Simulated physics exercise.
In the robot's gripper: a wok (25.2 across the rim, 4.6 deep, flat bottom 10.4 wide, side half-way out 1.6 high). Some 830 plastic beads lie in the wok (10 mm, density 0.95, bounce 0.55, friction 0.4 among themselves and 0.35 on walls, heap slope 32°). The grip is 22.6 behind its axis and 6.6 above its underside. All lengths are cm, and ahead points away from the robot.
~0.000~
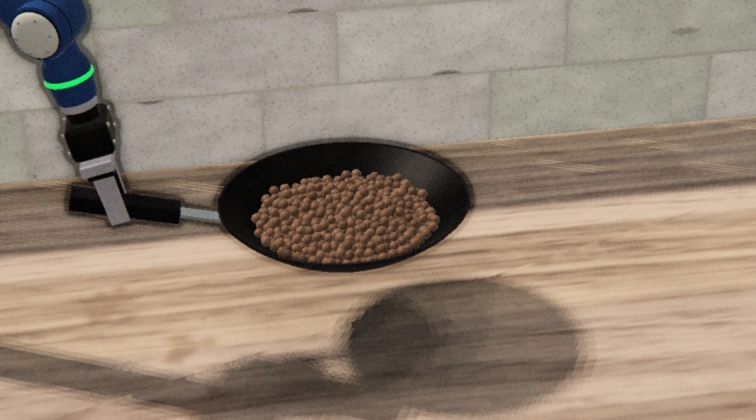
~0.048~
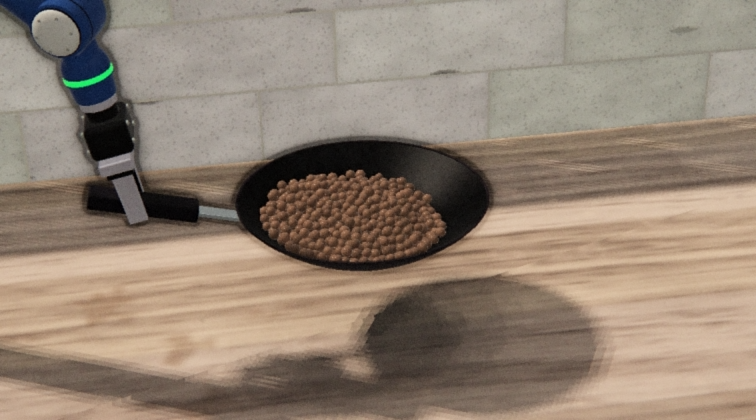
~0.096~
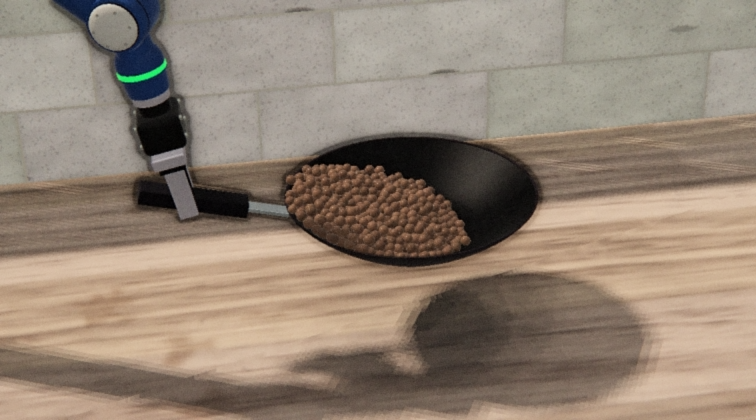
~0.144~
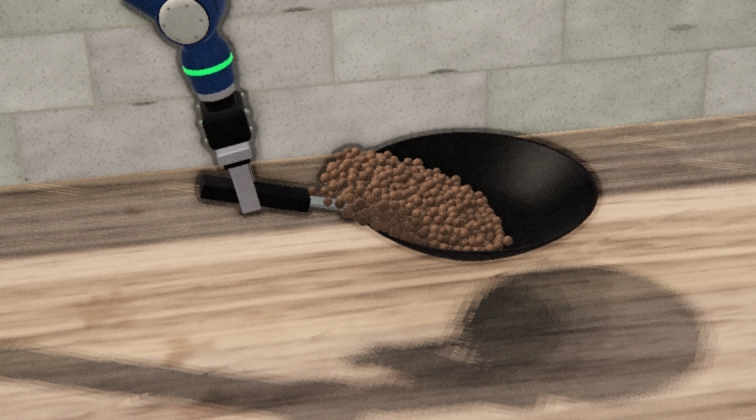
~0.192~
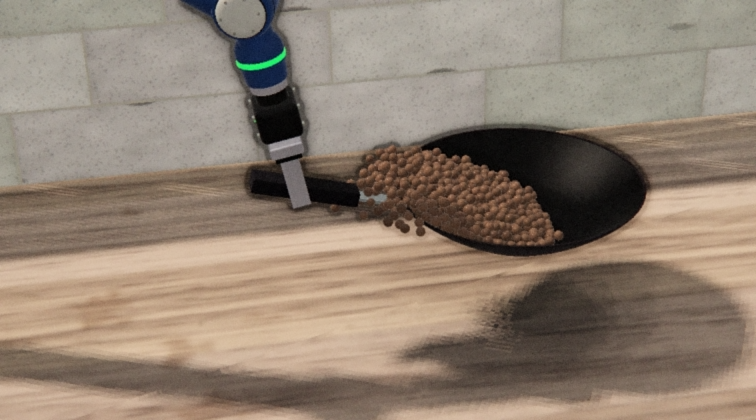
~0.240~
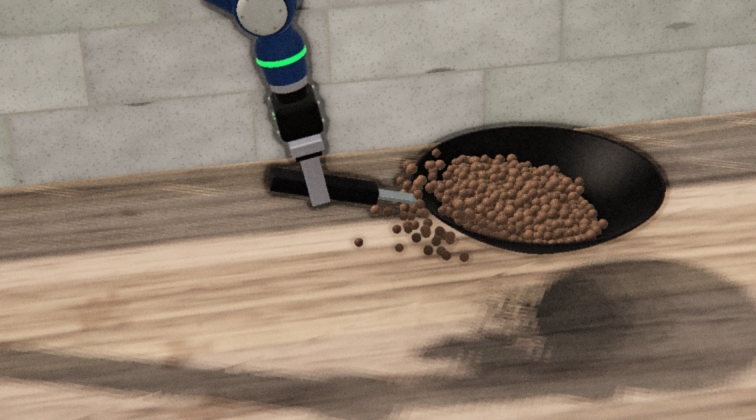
A blue and black robot arm with a glowing green ring, gripping a black wok by its handle at the left, moves rightward above a streaky wooden surface, seen from slightly above by a still camera. Small brown beads fill the wok in front of a pale grey tiled wall, its dark shadow sliding below. The beads shift left and heap toward the handle, several drop over the rim, and the rest spread back rightward.
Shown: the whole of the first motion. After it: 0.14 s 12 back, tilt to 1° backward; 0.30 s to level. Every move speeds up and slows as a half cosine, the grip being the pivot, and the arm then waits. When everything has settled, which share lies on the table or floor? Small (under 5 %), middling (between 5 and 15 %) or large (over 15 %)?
A large share, over 15 %, ends on the table or floor.
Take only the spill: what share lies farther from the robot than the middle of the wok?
About 100 per cent.
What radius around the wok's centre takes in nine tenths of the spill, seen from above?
About 45 cm.
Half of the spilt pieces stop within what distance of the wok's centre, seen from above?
Roughly 22 cm.
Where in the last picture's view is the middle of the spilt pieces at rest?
Around (595, 291).
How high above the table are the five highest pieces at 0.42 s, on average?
About 28 cm.
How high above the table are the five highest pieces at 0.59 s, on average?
Some 18 cm.
After 0.42 s, level, highest piece 29 above the table; 480 in the wok, 20 on the table or floor, 326 in flight or on a rim.
After 0.59 s, level, highest piece 21 above the table; 603 in the wok, 91 on the table or floor, 132 in flight or on a rim.
After 0.88 s, level, highest piece 14 above the table; 602 in the wok, 216 on the table or floor, 8 in flight or on a rim.
After 1.93 s, level, highest piece 14 above the table; 602 in the wok, 224 on the table or floor.
At rest, 602 in the wok, 224 on the table or floor. That is 27 % on the table or floor.
